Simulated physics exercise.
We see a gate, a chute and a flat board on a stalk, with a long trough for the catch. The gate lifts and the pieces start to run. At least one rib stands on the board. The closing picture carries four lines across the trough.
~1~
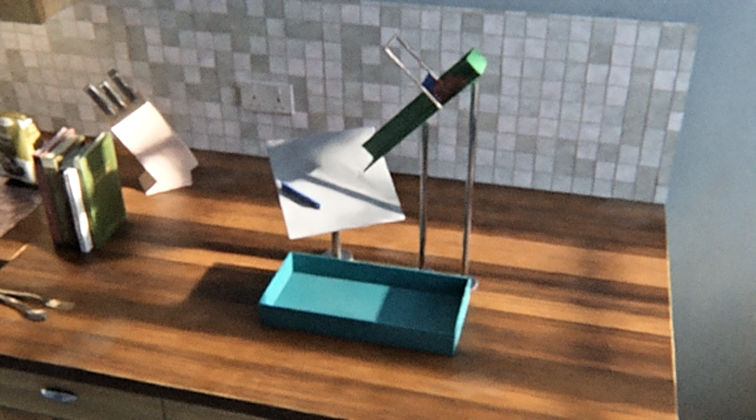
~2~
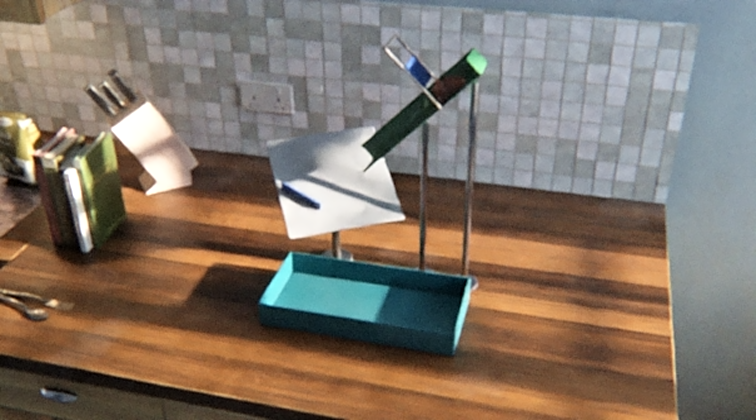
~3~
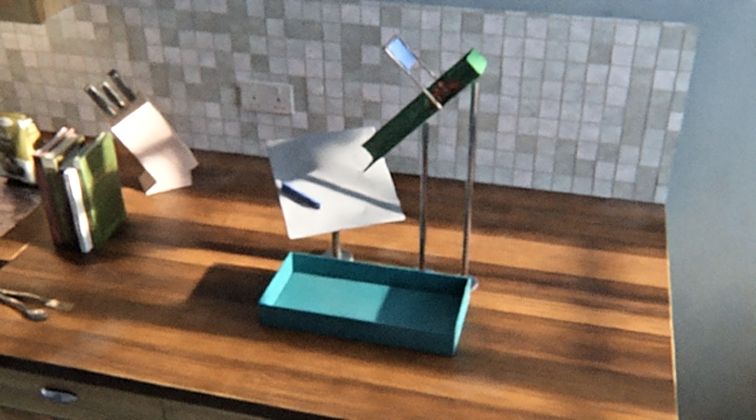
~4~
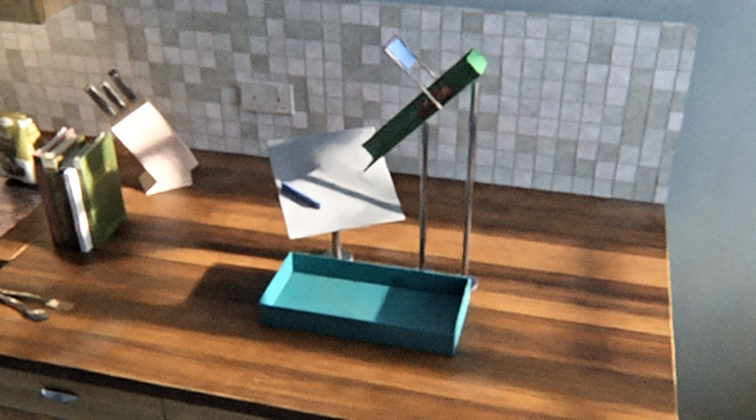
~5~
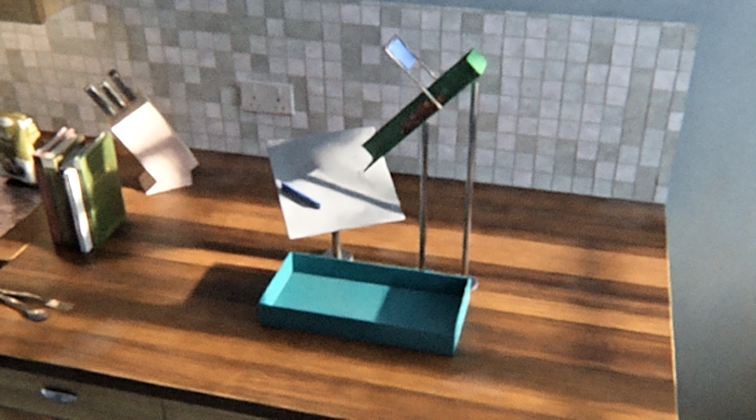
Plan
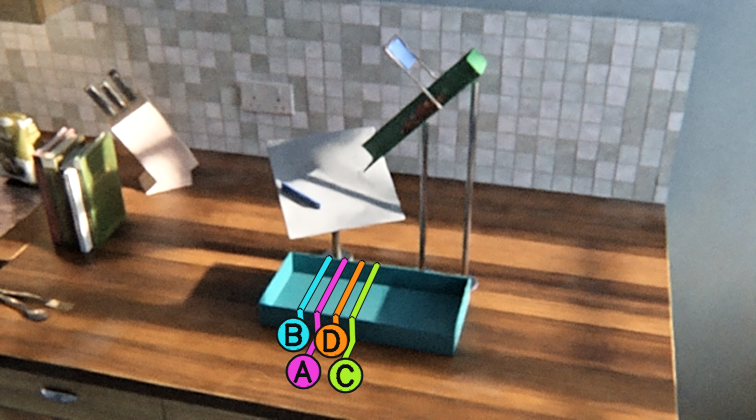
At the start, small reddish pellets sit behind a blue gate high in a green chute, above a tilted white board with a dark blue rib and an empty teal trough. The gate slides up and clear, then the pellets creep down the chute to the left, spreading out along it.
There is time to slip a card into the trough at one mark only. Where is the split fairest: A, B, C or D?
Take D.
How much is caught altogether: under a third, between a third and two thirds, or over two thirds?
About that: Over two thirds.
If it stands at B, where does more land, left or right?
The right side.
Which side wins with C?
Left.
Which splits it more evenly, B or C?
Here it is line C.
On the marked copy, line A crosses the front rim at (317, 312); line B crosses the front rim at (300, 310); line C crosses the front rim at (352, 318); line D crosses the front rim at (335, 315).
With A, of what is caught, a small share on the left of the divider, all but a few on the right.
With B, of what is caught, a small share on the left of the divider, all but a few on the right.
With C, of what is caught, the bulk on the left of the divider, close to a quarter on the right.
With D, of what is caught, close to half on the left of the divider, close to half on the right.
